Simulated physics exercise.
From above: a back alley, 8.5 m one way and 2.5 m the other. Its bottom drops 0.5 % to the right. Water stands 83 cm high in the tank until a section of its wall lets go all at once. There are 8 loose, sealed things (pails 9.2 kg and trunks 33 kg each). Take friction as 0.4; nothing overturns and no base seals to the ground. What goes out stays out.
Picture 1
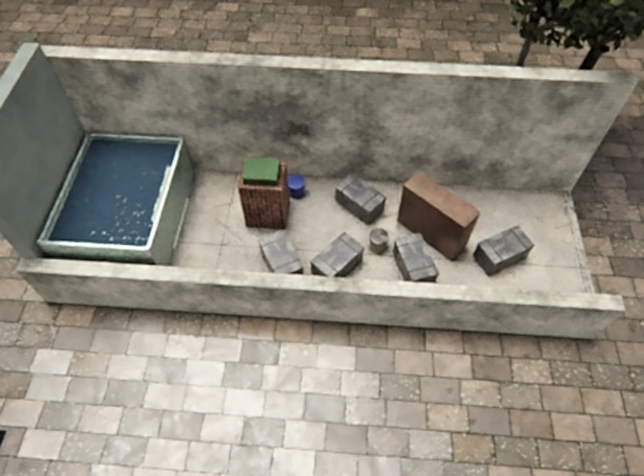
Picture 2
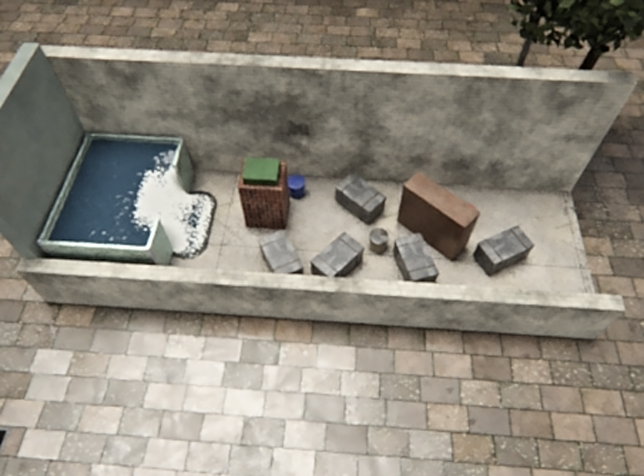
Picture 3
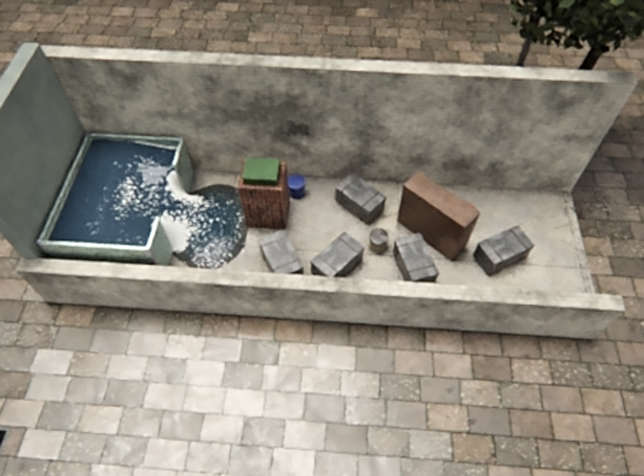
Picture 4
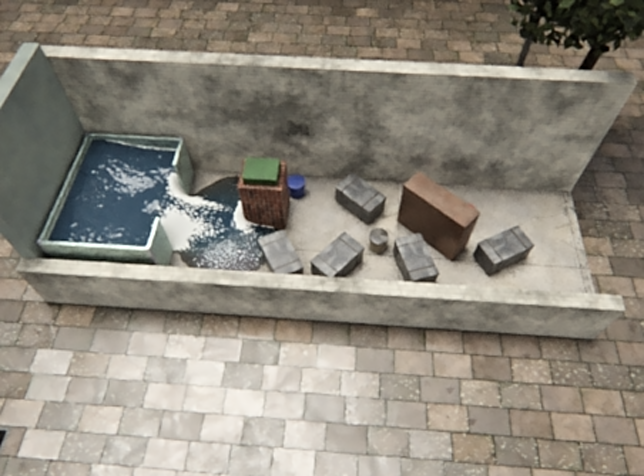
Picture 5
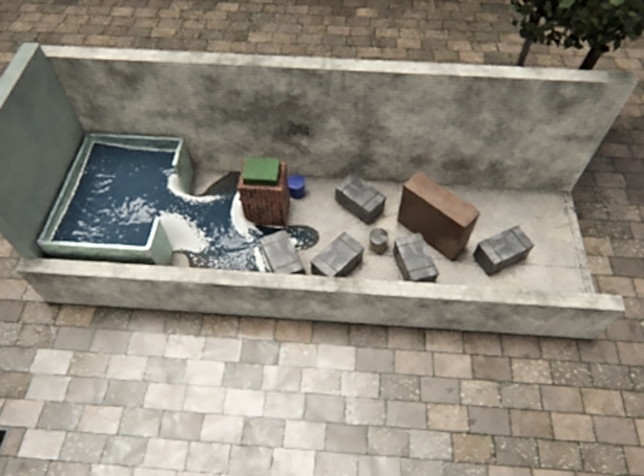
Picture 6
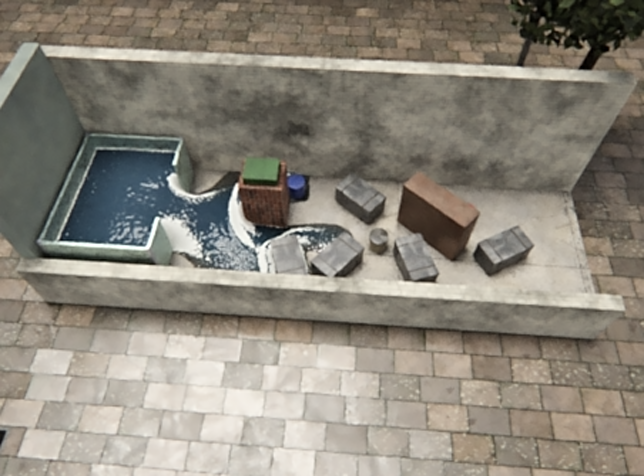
A long, pale concrete-walled alley set on brick paving is seen from above, with a tree at the upper right. A tank of dark blue water fills its left end, with a green-topped brick block, a blue pail, scattered grey blocks and a large brown box to the right. Foaming water bursts through the tank's right side and spreads rightward around the nearest objects, which barely shift, while the camera stays still.
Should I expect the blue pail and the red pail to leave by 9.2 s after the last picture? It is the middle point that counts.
The blue pail remains inside; the red pail stays inside.
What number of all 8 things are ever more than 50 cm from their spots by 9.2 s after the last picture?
7 of them.
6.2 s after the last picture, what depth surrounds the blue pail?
About 14 cm.
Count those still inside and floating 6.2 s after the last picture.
At that moment 5.
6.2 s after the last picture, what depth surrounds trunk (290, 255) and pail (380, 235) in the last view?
About 13 and 14 cm.
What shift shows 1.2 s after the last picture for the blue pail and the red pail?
Roughly 80 and 0 cm by then.
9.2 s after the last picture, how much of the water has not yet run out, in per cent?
About 68 per cent.
Then, 1.2 s after the last picture the blue pail is near (311, 213), 0.7 m from its start, aground; the red pail is near (467, 211), 0.0 m from its start, aground; 0 of 8 are out; 4 afloat.
Then, 3.8 s after the last picture the blue pail is near (296, 206), 0.5 m from its start, afloat; the red pail is near (467, 211), 0.0 m from its start, aground; 0 of 8 are out; 6 afloat.
Then, 6.2 s after the last picture the blue pail is near (329, 175), 0.6 m from its start, afloat; the red pail is near (467, 211), 0.0 m from its start, aground; 0 of 8 are out; 5 afloat.
Then, 9.2 s after the last picture the blue pail is near (299, 232), 1.1 m from its start, afloat; the red pail is near (467, 211), 0.0 m from its start, aground; 0 of 8 are out; 4 afloat.
